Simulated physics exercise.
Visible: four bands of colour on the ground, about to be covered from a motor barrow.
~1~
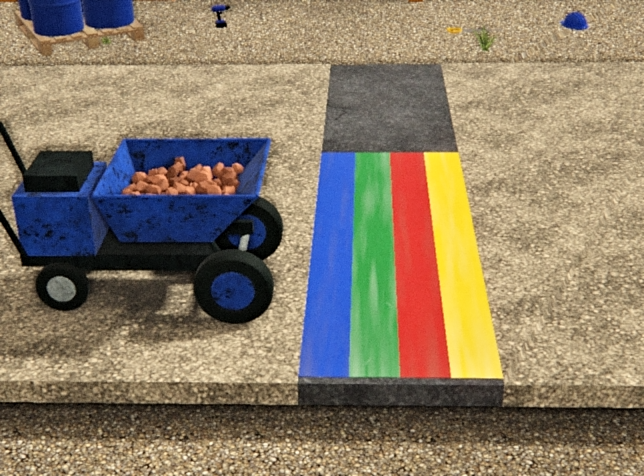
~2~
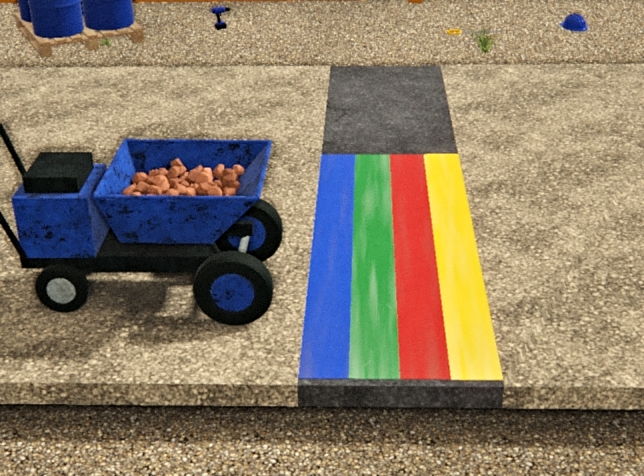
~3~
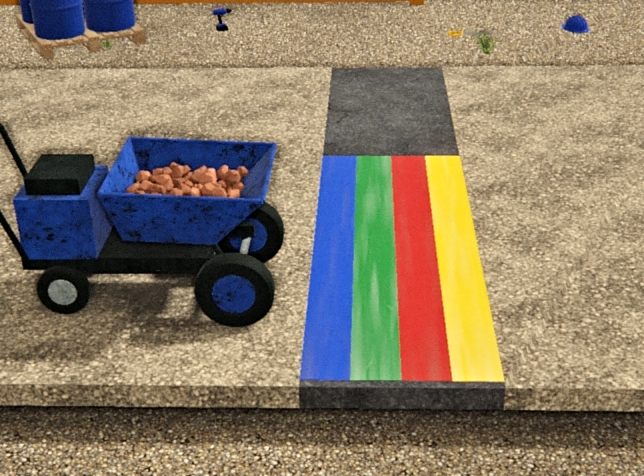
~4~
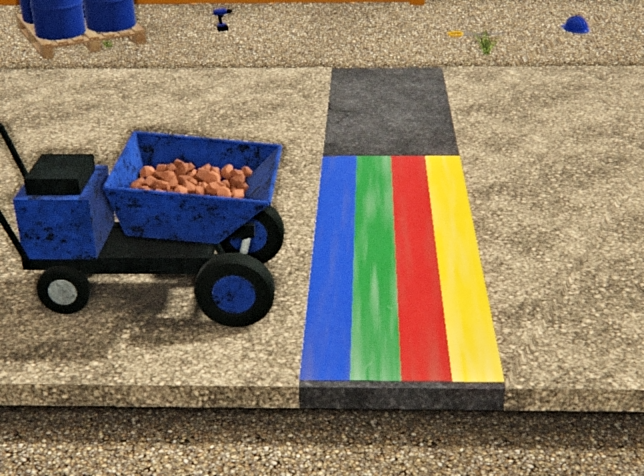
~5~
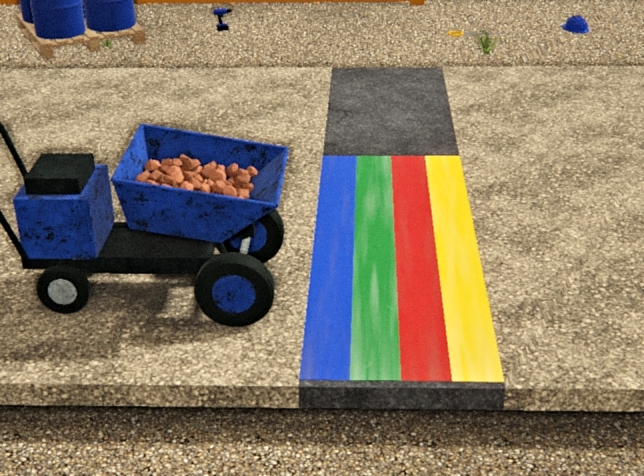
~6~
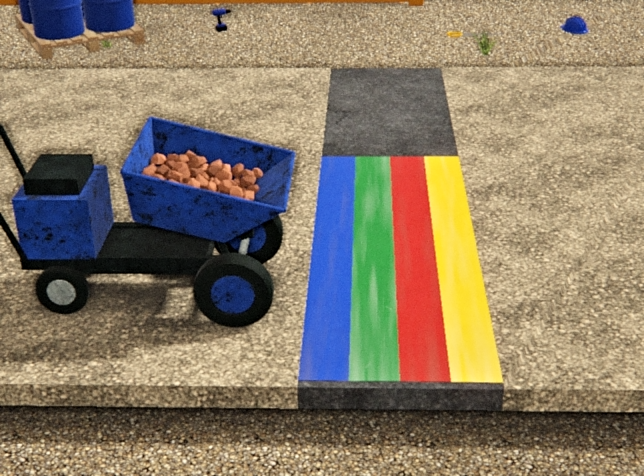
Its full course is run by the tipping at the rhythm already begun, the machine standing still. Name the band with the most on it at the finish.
The green one.
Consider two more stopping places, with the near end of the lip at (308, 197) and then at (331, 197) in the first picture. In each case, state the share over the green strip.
The share would be near 20 percent, and then near 0 percent.
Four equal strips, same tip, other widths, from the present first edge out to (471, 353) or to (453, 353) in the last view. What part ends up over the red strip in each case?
I'd estimate some 30 per cent, and then some 30 per cent.
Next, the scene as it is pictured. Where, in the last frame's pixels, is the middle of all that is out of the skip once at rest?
I'd mark it at roughly (378, 289).
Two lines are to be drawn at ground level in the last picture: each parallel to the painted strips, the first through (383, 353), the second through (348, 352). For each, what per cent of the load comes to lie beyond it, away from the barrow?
Roughly 50 and 80 %.
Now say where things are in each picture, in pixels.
The first picture shows lip of the skip near (256, 197), level; top of the load near (180, 190), lumps of rubble; blue strip near (326, 345); green strip near (374, 345); red strip near (423, 345); yellow strip near (472, 346).
The second picture shows lip of the skip near (257, 199), level; top of the load near (181, 191).
The third picture shows lip of the skip near (262, 202), tipped barely; top of the load near (166, 187).
The fourth picture shows lip of the skip near (268, 204), tipped a little; top of the load near (164, 187).
The fifth picture shows lip of the skip near (276, 206), tipped a little; top of the load near (176, 179).
The sixth picture shows lip of the skip near (284, 211), tipped clearly; top of the load near (166, 175); blue strip near (325, 348); green strip near (374, 349); red strip near (423, 349); yellow strip near (472, 350).
Shortly afterwards, skip tipped steeply; the whole lot in the skip.
Next, skip tipped steeply; the bulk in the skip; only a few over the blue strip; a little over the green strip.
Some moments later, skip tipped right over; only a few in the skip; a little over the blue strip; near half over the green strip; near a quarter over the red strip; a little over the yellow strip; only a few off the paint.
In the end, skip tipped right over; near a quarter over the blue strip; near half over the green strip; near a quarter over the red strip; a little over the yellow strip; only a few off the paint.
